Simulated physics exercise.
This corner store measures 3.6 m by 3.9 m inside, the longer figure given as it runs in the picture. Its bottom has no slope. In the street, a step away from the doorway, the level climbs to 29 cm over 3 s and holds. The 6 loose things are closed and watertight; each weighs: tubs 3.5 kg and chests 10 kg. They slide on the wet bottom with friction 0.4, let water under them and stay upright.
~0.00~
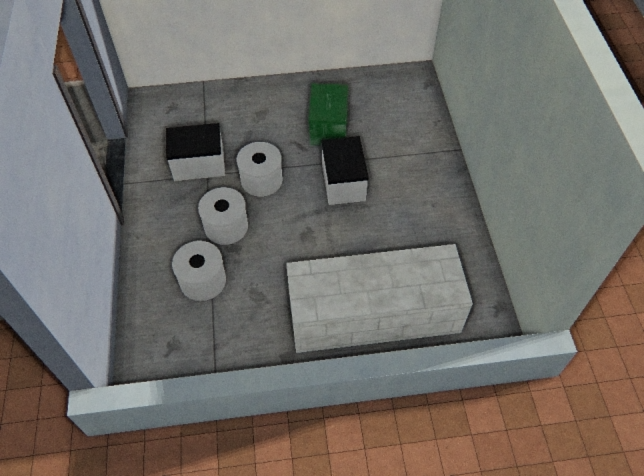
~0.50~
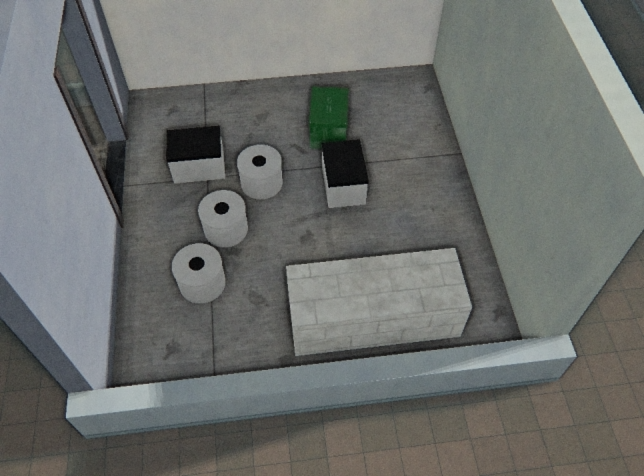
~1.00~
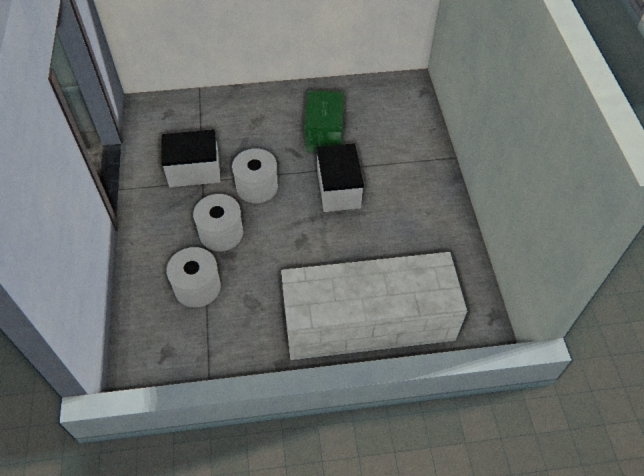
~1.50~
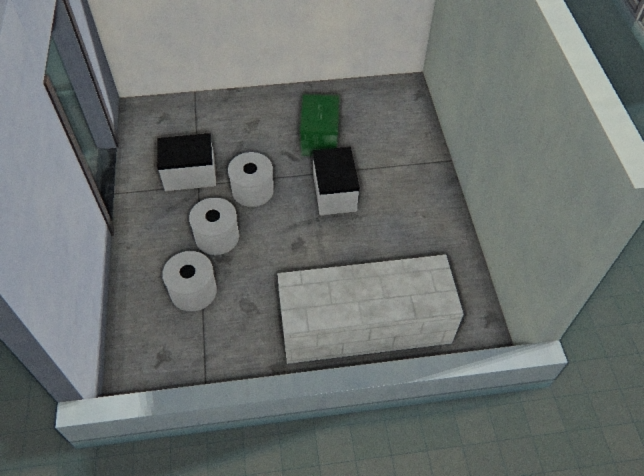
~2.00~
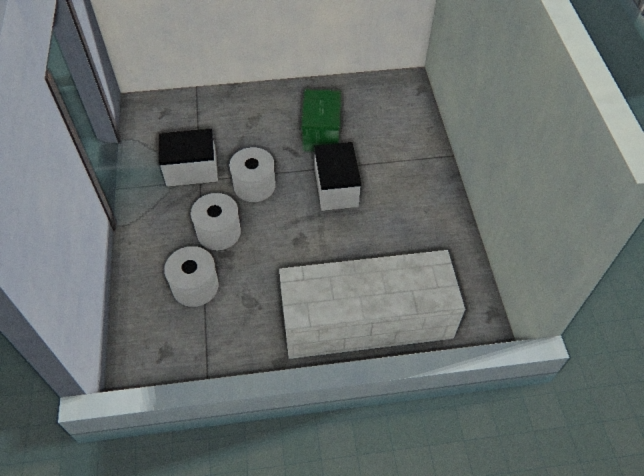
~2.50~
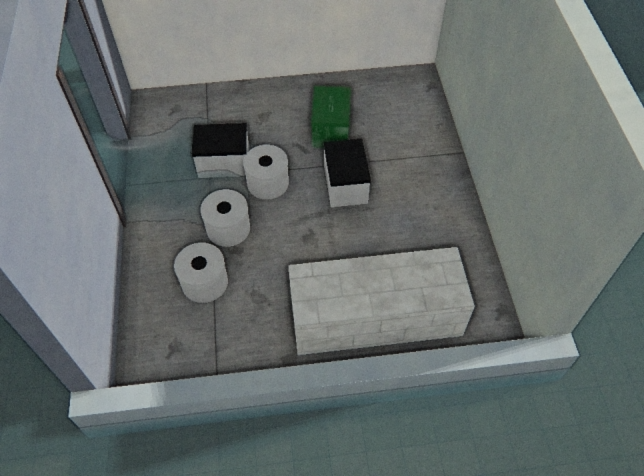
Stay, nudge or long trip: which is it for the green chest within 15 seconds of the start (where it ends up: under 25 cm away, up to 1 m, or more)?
The green chest travels far.
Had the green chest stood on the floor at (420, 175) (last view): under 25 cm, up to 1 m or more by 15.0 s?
It gets carried off.
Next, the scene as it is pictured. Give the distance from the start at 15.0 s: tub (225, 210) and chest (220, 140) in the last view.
In turn: 250 cm, 250 cm.
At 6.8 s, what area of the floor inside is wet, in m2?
About 13 m2.
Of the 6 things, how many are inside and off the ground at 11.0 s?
At that moment 6.
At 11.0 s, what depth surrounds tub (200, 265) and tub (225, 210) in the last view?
About 10 and 21 cm.
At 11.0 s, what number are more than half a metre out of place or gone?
I count 6.
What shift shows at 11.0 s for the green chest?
Roughly 120 cm by then.
After 3.5 s the green chest is near (335, 103), 0.0 m from its start, aground; 1 afloat.
After 6.8 s the green chest is near (428, 131), 1.1 m from its start, afloat; 5 afloat.
After 11.0 s the green chest is near (412, 163), 1.2 m from its start, afloat; 6 afloat.
After 15.0 s the green chest is near (172, 217), 2.2 m from its start, afloat; 6 afloat.
